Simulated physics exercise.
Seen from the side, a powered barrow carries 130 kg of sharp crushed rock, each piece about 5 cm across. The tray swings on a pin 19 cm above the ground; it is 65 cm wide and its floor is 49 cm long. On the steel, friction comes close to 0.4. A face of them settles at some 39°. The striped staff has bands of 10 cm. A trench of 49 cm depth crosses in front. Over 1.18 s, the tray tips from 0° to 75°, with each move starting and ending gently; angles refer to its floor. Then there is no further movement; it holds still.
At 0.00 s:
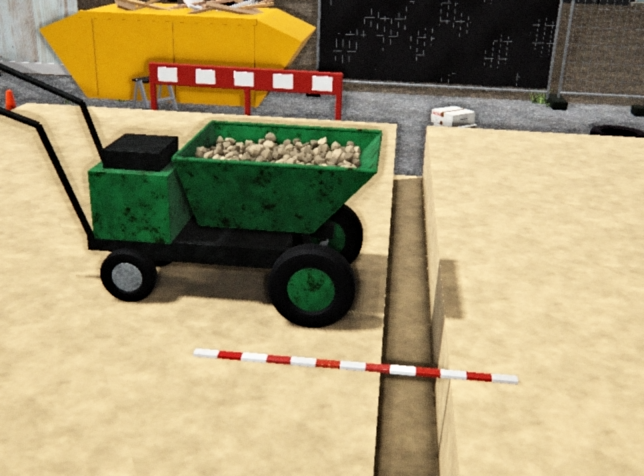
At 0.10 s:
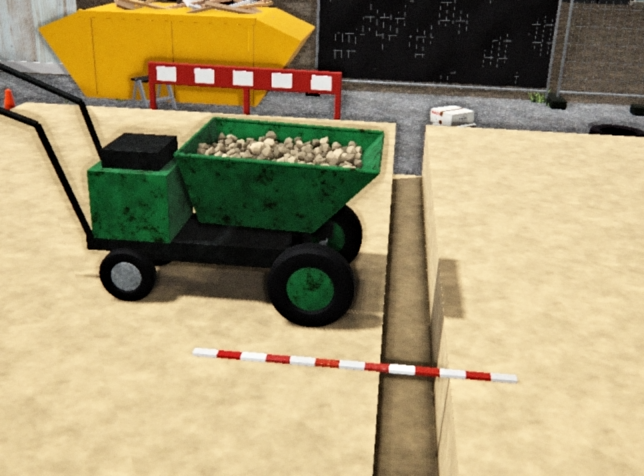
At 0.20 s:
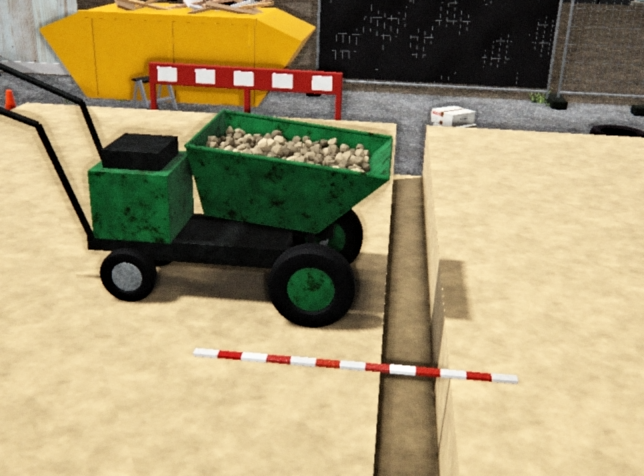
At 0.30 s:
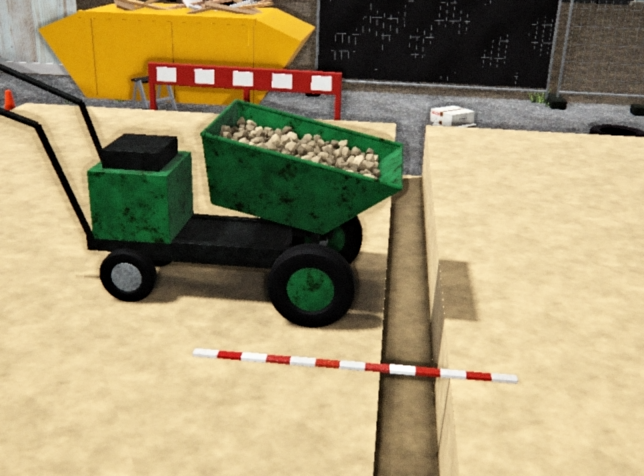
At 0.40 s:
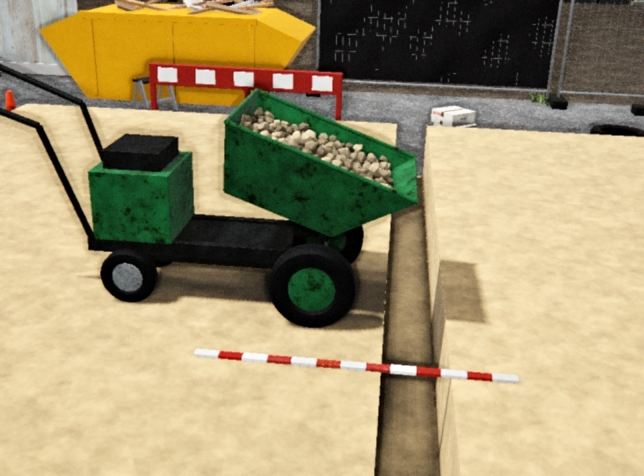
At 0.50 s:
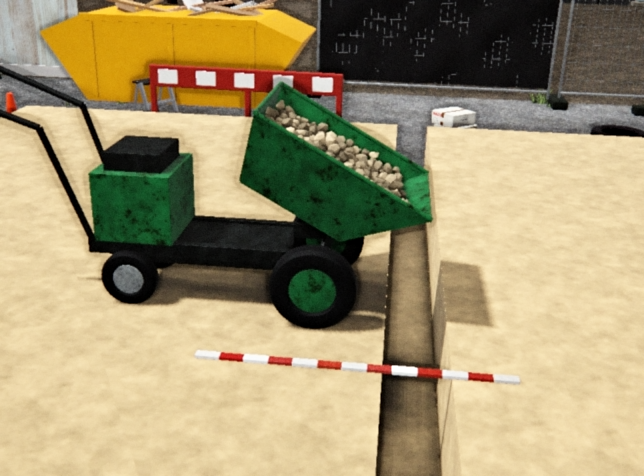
A green powered barrow's tray of pale broken stones tilts on a sandy work site, seen from the side and slightly above. The barrow stands left of a narrow trench, with a red-and-white striped staff in front and a yellow skip, striped barrier and dark fencing behind. The tray's left end rises steadily while its lip swings down rightward over the trench, and the camera stays still.
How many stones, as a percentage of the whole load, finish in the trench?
Roughly 2 per cent of the load ends up in the trench.
After 0.9 s the floor is at 63°; 100 % in the tray; the foremost stones are at (452, 261).
After 1.3 s the floor is at 75°; 69 % in the tray, 31 % past the trench; the foremost stones are at (545, 316).
After 1.6 s the floor is at 75°; 47 % in the tray, 1 % in the trench, 53 % past the trench; the foremost stones are at (629, 330).
After 3.6 s the floor is at 75°; 43 % in the tray, 2 % in the trench, 55 % past the trench; the foremost stones are at (642, 332).
